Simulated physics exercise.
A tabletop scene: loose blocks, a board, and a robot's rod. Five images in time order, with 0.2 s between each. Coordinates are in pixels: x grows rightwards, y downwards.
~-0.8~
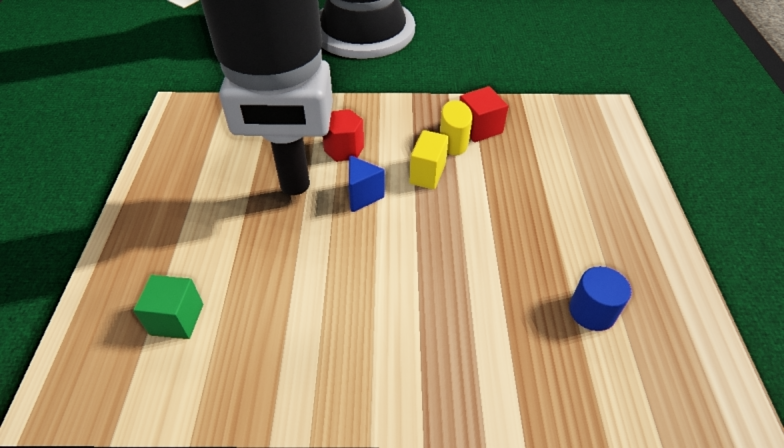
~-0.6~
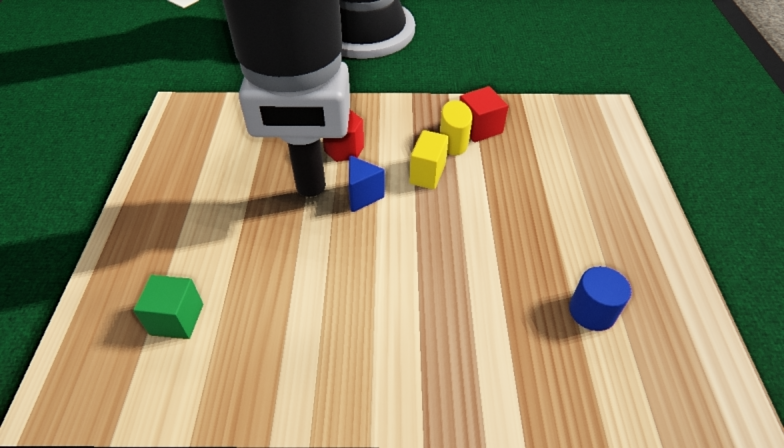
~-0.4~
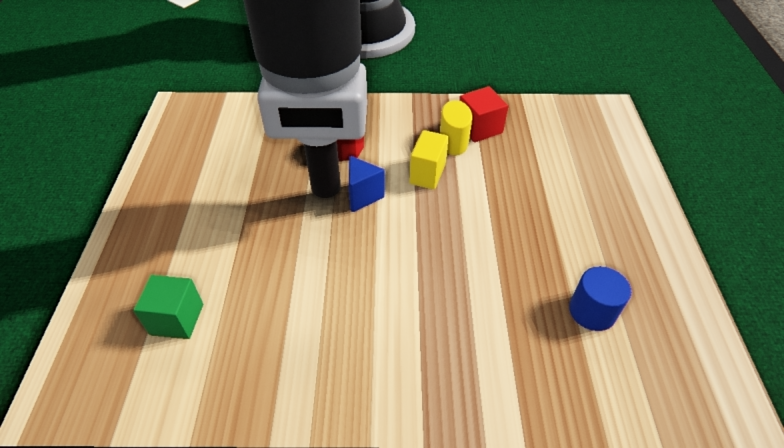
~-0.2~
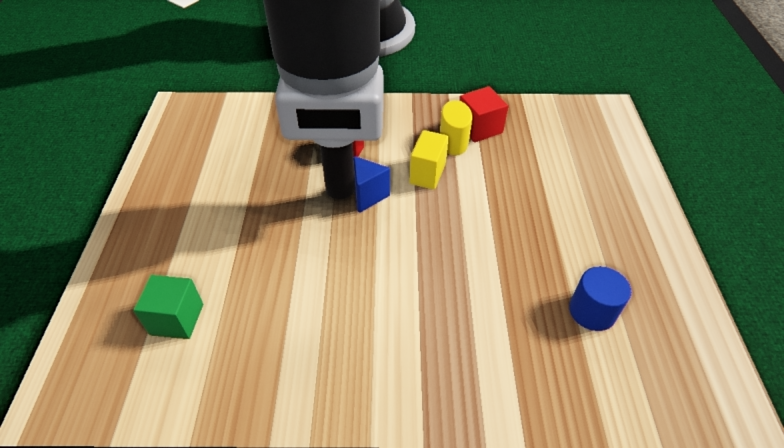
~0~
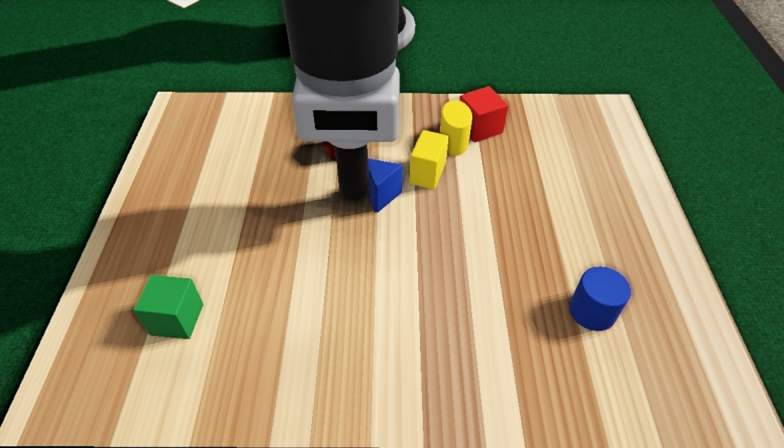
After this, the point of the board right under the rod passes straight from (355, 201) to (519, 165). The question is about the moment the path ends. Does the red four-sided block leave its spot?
Yes, that is what happens.
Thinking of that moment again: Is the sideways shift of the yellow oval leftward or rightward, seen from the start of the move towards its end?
Left.
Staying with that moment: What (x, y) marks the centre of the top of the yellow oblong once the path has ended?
(494, 118)
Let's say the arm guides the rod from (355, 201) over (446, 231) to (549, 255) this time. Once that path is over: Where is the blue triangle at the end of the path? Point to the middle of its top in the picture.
I'd expect the centre of its top face to be at (411, 170).
On the path given first. One third of the way, rod at (415, 178); blue triangle at (444, 160); yellow oblong at (445, 137); yellow oval at (458, 111).
Two thirds of the way, rod at (470, 165); blue triangle at (497, 159), turned 60° clockwise; yellow oblong at (479, 124), turned 40° anticlockwise; yellow oval at (458, 102), turned 65° anticlockwise; red four-sided block at (491, 94).
At the end, rod at (522, 154); blue triangle at (512, 160), turned 90° clockwise; yellow oblong at (494, 118), turned 95° anticlockwise; yellow oval at (457, 100), turned 70° anticlockwise; red four-sided block at (491, 94).
